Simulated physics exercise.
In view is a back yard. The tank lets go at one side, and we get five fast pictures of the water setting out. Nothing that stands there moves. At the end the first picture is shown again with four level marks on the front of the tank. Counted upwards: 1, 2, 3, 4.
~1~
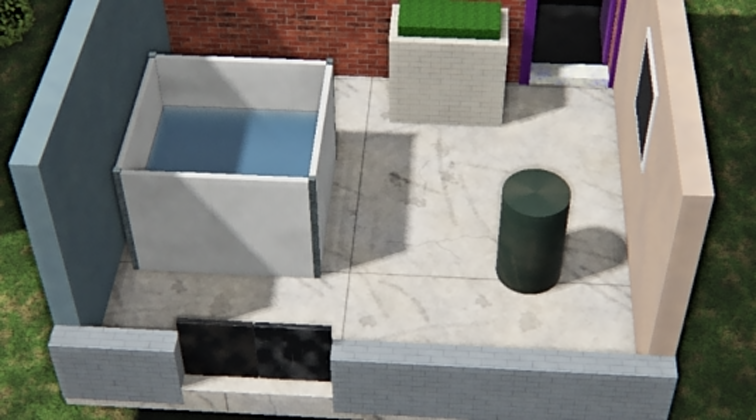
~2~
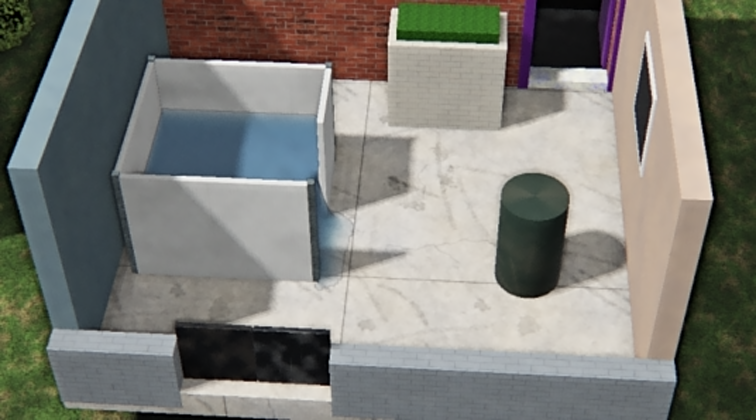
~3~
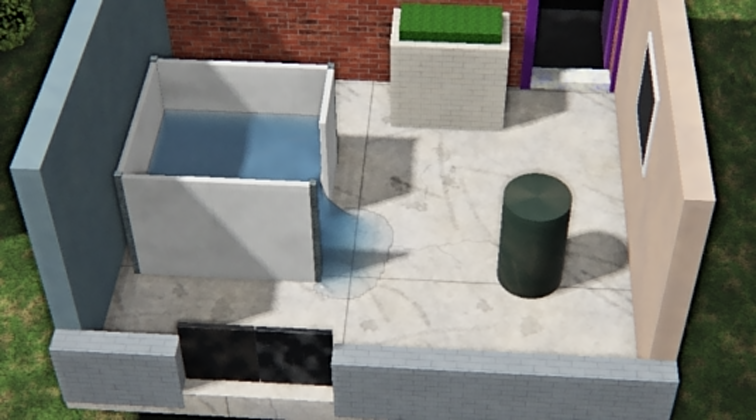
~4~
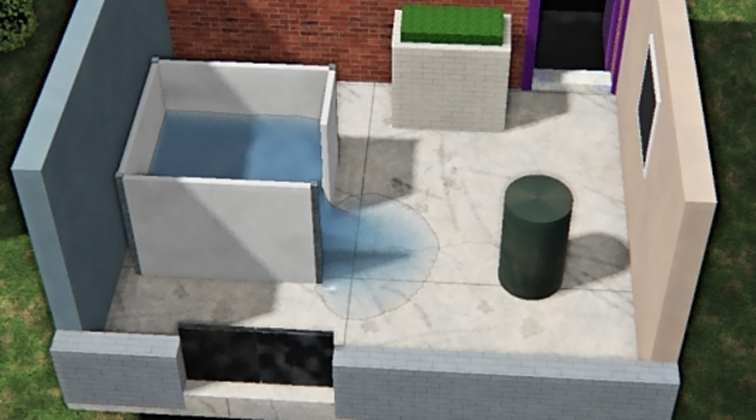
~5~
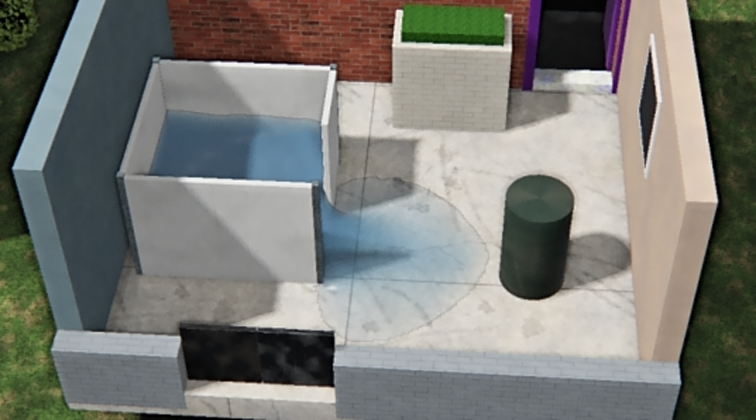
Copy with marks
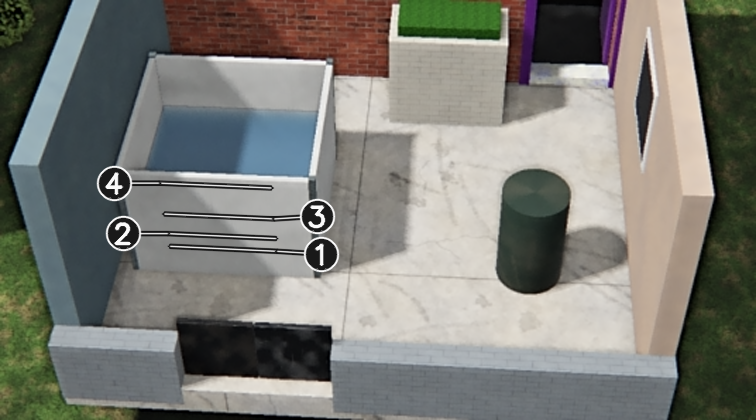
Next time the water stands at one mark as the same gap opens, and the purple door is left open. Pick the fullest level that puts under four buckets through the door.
Level 1.
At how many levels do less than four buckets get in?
One of them.
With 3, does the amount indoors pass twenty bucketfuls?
Yes, clearly.
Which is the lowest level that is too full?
Level 2.
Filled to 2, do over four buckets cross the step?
Yes, that goes wrong.
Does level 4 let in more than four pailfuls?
Yes, it does.
On the marked copy, 1 at (223, 248); 2 at (221, 236); 3 at (219, 216); 4 at (215, 185); from the bottom up 1, 2, 3, 4.
With 1, a bucket or two gets in.
With 2, about 11 bucketfuls get in.
With 3, dozens of bucketfuls pour in.
With 4, dozens of bucketfuls pour in.
